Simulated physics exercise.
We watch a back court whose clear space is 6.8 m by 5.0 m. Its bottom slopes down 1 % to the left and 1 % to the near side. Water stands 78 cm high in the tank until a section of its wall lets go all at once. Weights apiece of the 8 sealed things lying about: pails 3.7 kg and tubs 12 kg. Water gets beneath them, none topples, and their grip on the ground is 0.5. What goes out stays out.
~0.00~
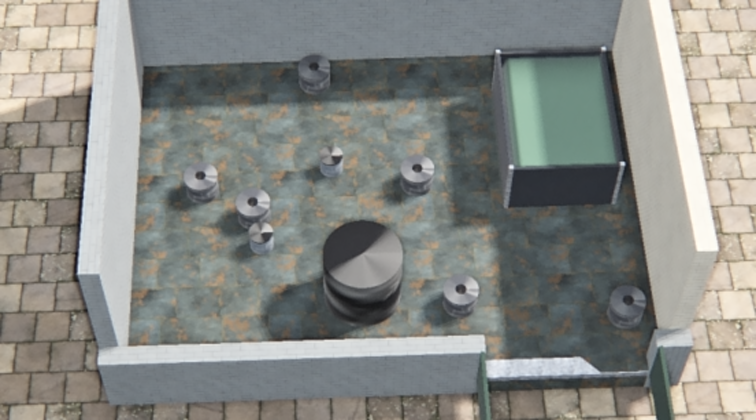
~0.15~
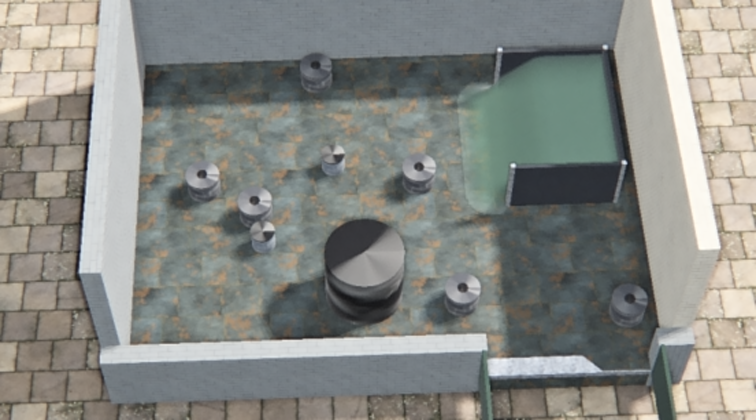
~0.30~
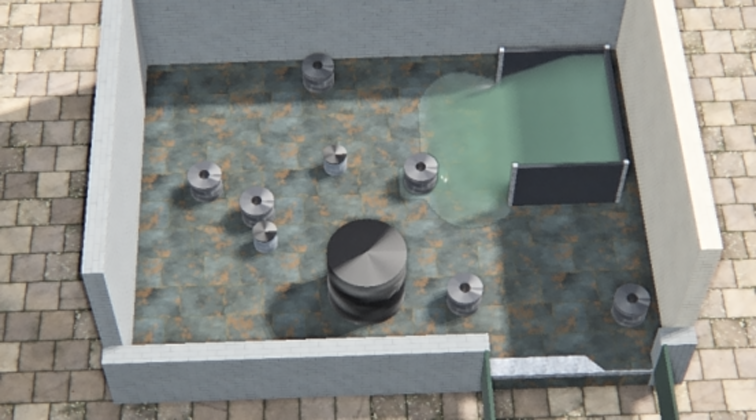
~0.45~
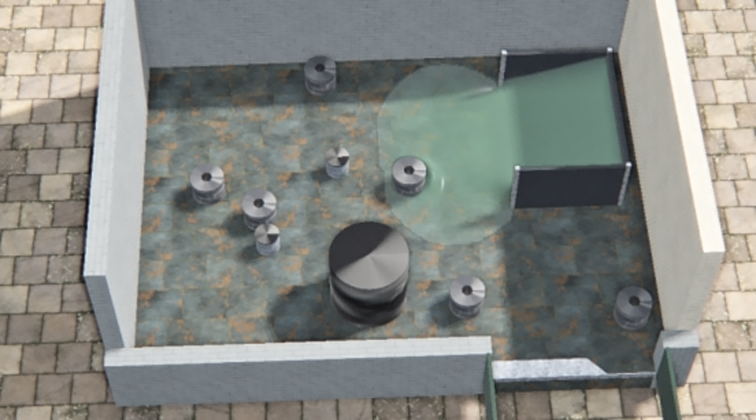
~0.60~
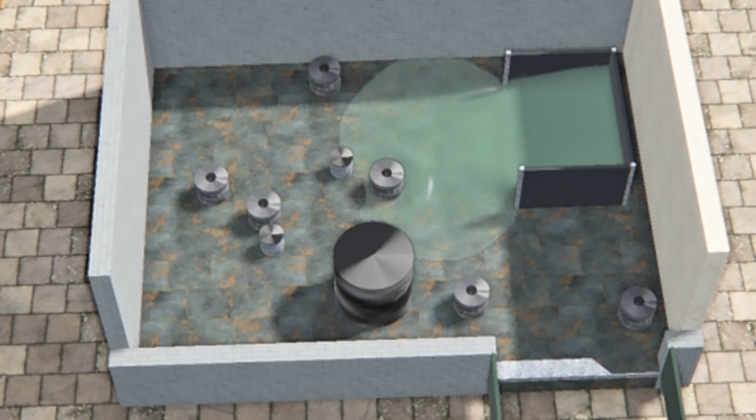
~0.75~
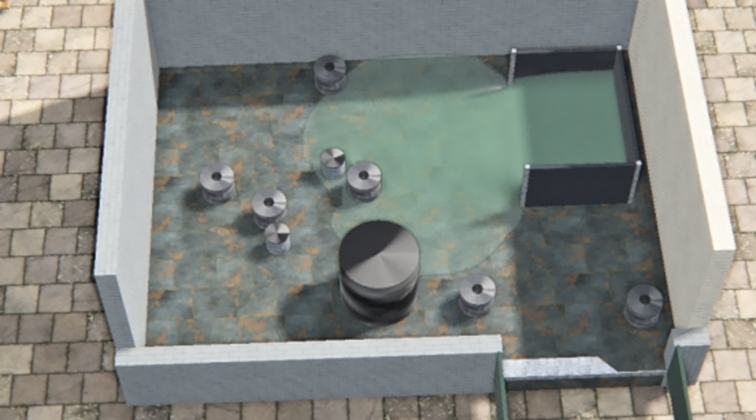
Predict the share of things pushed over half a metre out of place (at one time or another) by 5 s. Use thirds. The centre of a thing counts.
It is two thirds or above.
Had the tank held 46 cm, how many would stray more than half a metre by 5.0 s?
Then 6.
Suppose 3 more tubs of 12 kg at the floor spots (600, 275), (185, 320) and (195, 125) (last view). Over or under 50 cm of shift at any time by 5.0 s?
In turn: Short of it, over, past it.
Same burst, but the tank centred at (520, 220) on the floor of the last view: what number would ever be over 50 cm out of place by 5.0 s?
In that case 6 of them.
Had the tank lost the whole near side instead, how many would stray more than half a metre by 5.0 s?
In that case 2 of them.
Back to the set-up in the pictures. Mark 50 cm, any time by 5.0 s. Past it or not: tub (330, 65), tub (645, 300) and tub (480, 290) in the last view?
In that order: More, less, short of it.
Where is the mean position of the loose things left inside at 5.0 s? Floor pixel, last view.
Around (348, 313).
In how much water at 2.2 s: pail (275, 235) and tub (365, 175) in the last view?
About 16 and 11 cm.
After 1.1 s 2 of 8 are over 50 cm from their spots; 0 afloat.
After 2.2 s 6 of 8 are over 50 cm from their spots; 6 afloat.
After 3.5 s 6 of 8 are over 50 cm from their spots; 6 afloat.
After 5.0 s 6 of 8 are over 50 cm from their spots, and 6 have been at some point; 6 afloat.
